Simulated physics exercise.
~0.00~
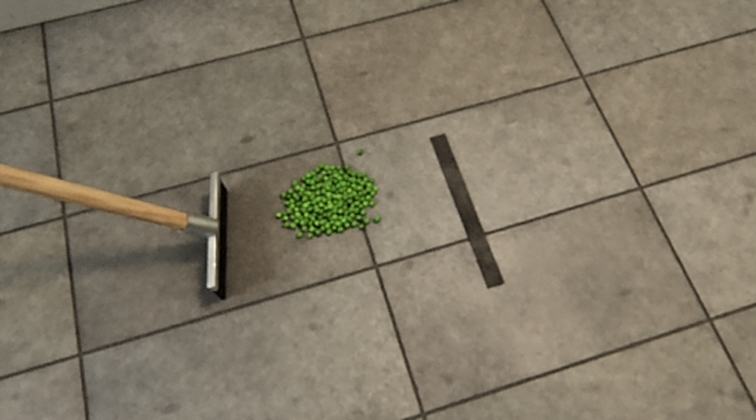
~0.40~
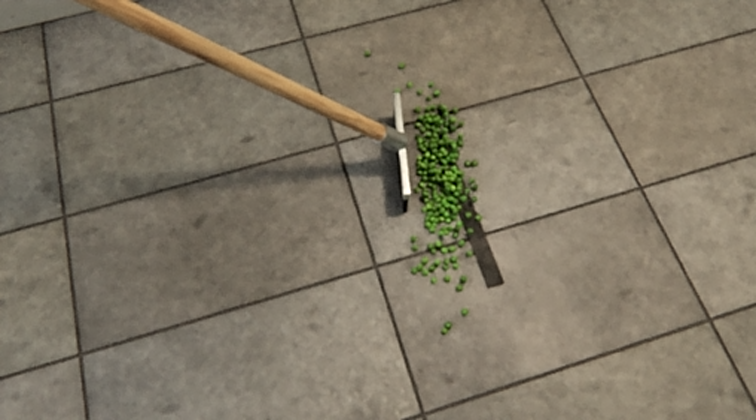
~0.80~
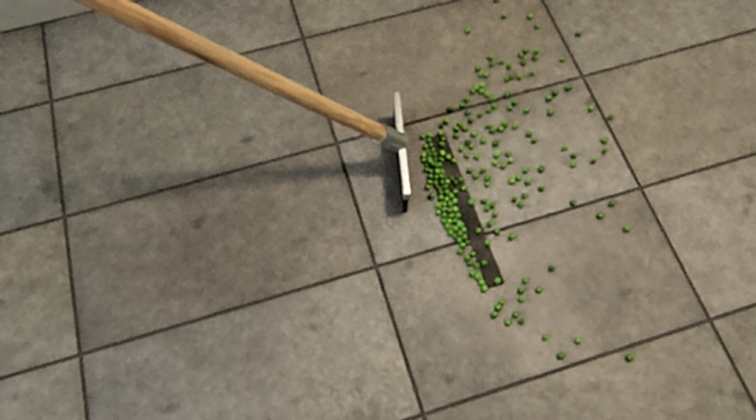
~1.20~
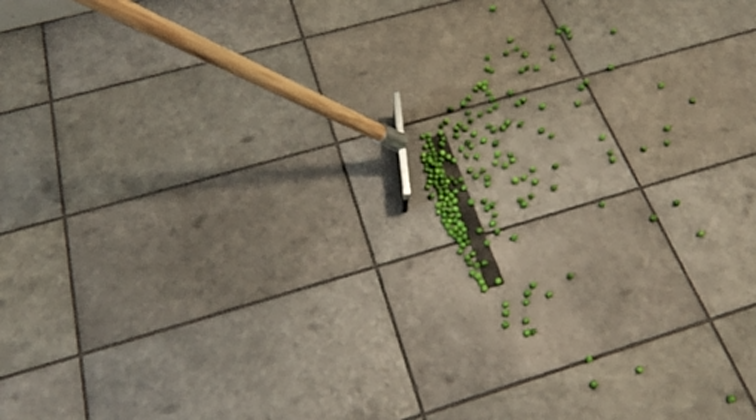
The clip opens on a gray tiled floor, where a squeegee with a wooden handle rests to the left of a compact pile of green peas, with a dark, narrow strip lying farther right. The squeegee moves right and slightly up, pushing the peas into a long, upright band against the strip. It then stops just short of the strip, while many peas scatter past it across the tiles. A few roll farther toward the right side. At the end, a dense line of peas remains along the strip's left edge, with the others spread widely beyond.
